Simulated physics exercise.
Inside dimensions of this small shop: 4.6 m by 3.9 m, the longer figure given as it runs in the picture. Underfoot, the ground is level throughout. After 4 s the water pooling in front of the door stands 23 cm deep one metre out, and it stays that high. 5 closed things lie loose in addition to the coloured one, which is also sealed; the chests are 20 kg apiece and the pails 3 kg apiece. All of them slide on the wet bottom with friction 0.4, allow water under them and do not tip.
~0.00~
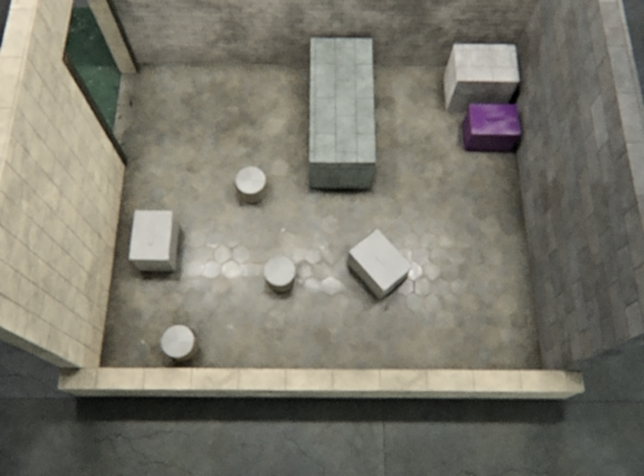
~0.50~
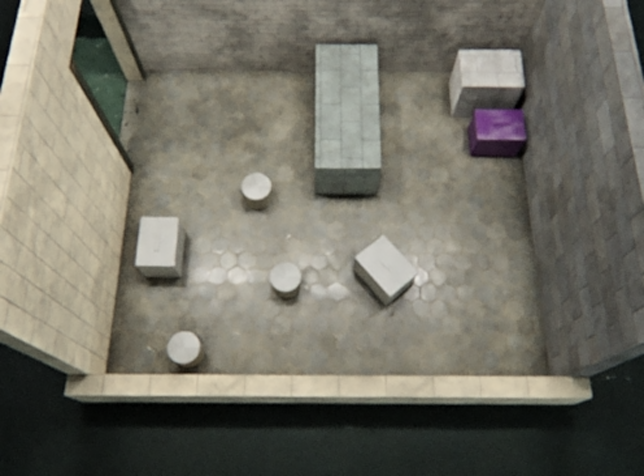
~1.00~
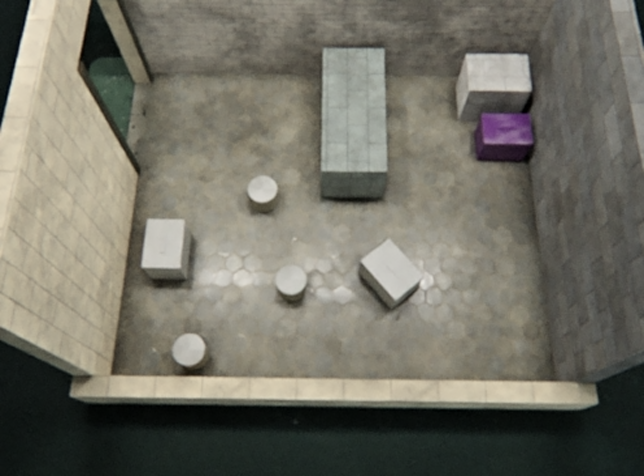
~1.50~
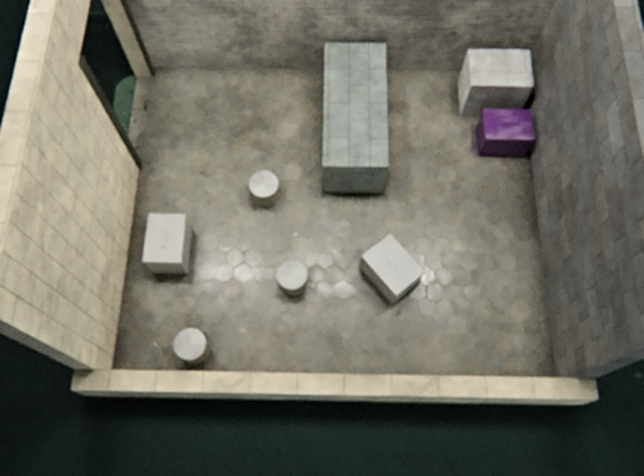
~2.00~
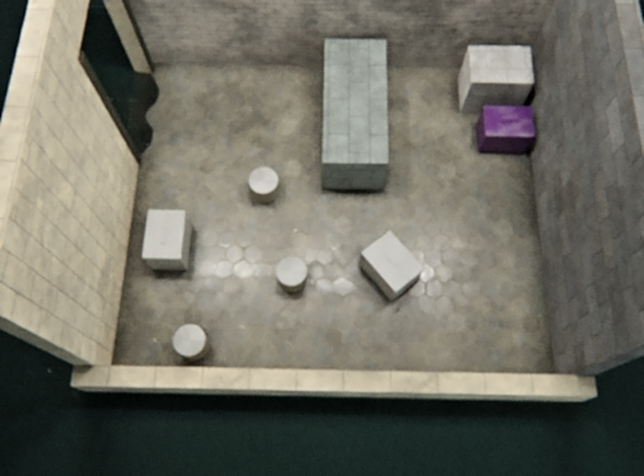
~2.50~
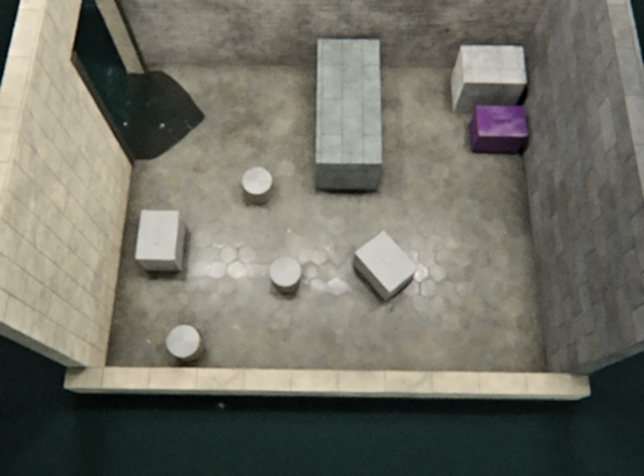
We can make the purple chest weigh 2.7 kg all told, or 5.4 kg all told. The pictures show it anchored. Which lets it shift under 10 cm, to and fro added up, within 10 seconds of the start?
Watching this, the lighter ballast does the job.
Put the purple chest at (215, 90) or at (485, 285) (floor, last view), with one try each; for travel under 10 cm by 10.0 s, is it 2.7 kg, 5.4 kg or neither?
Note, in order: None OK; none OK.
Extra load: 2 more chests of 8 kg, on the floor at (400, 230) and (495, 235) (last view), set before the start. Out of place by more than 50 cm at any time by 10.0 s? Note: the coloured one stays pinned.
Result, in order - falls shy; falls shy.
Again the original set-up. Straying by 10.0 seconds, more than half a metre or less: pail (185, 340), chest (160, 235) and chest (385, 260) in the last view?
Exceeded, Not exceeded, Not exceeded, in that order.
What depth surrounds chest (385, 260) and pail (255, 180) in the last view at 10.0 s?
3 and 4 cm.
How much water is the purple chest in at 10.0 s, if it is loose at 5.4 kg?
Close to 3 cm deep.
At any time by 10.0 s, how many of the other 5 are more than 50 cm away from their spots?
My count gives 3.
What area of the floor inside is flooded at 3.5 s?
About 3.0 m2.
After 3.5 s the purple chest would be 0 cm from its start with 2.7 kg and 0 cm from its start with 5.4 kg; 0 cm of water round it then.
After 4.5 s the purple chest would be 0 cm from its start with 2.7 kg and 0 cm from its start with 5.4 kg; 0 cm of water round it then.
After 7.0 s the purple chest would be 0 cm from its start with 2.7 kg and 0 cm from its start with 5.4 kg; 0 cm of water round it then.
After 10.0 s the purple chest would be 2 cm from its start with 2.7 kg and 1 cm from its start with 5.4 kg; 3 cm of water round it then.
